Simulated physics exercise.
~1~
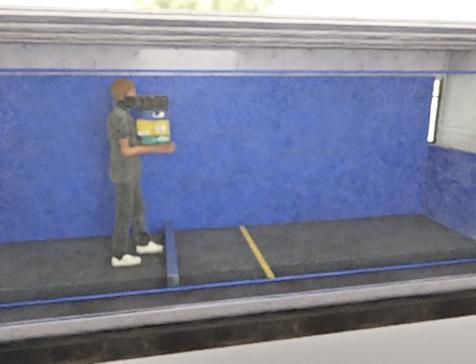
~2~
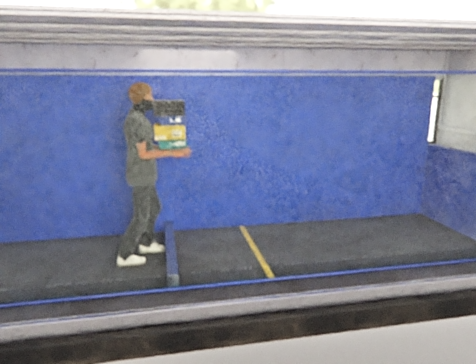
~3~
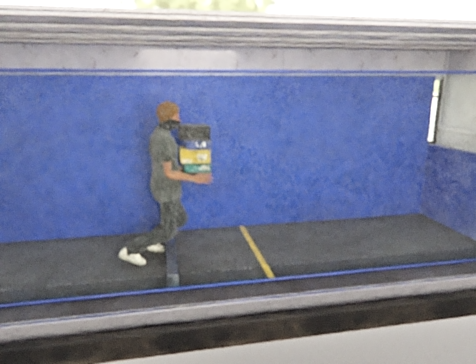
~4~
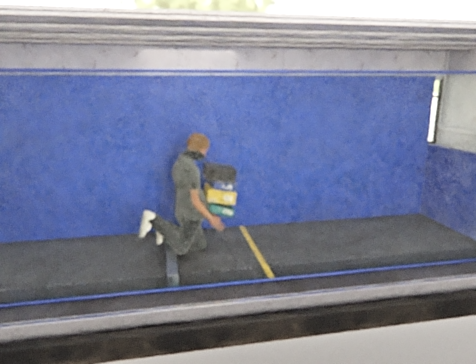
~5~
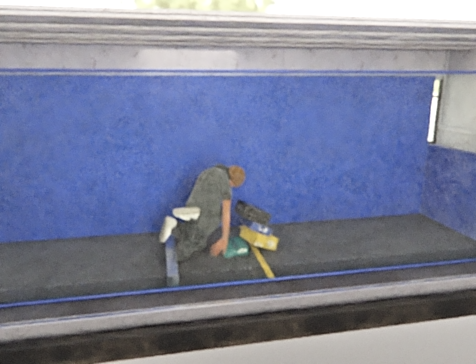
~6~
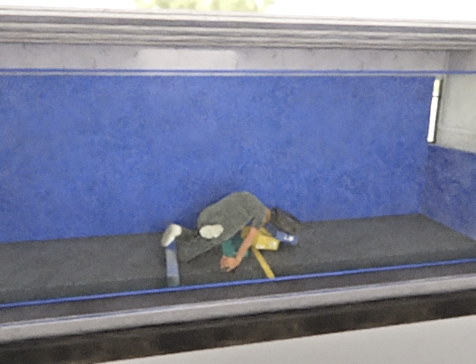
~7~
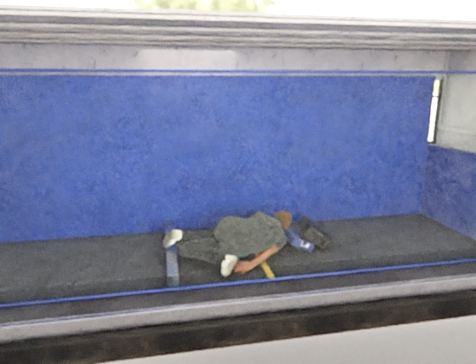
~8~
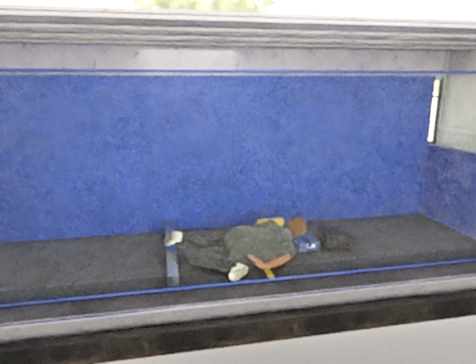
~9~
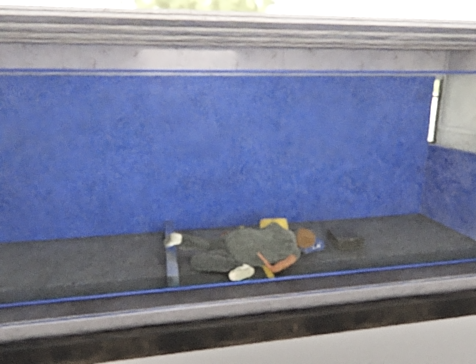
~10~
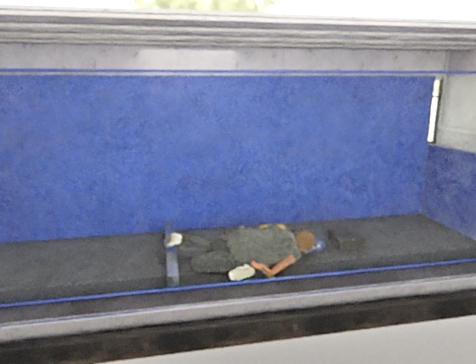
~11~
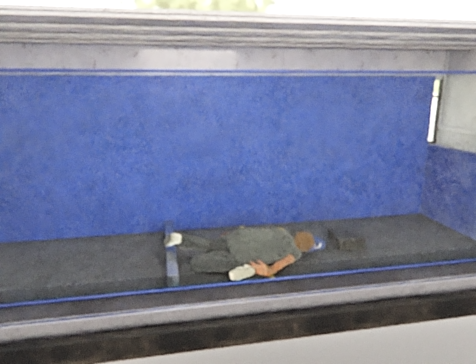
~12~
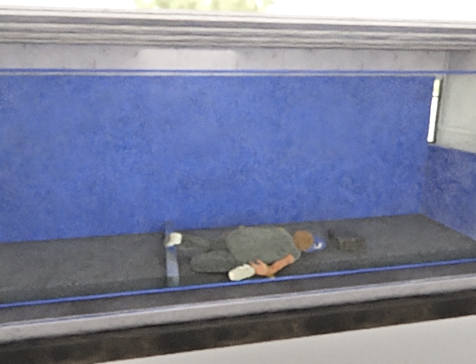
Inside a rail car with a blue wall and a dark floor, a person in dark clothes and white shoes walks right, both arms around a stack of small boxes. At a low rail across the floor, the person pitches forward, feet lifting behind, and the stack tips away. The boxes scatter around a yellow line as the person lands on them, and the black crate slides farthest right. Finally the person lies stretched out, head past the line beside the blue carton, the crate just beyond, the yellow and teal parcels hidden from view.
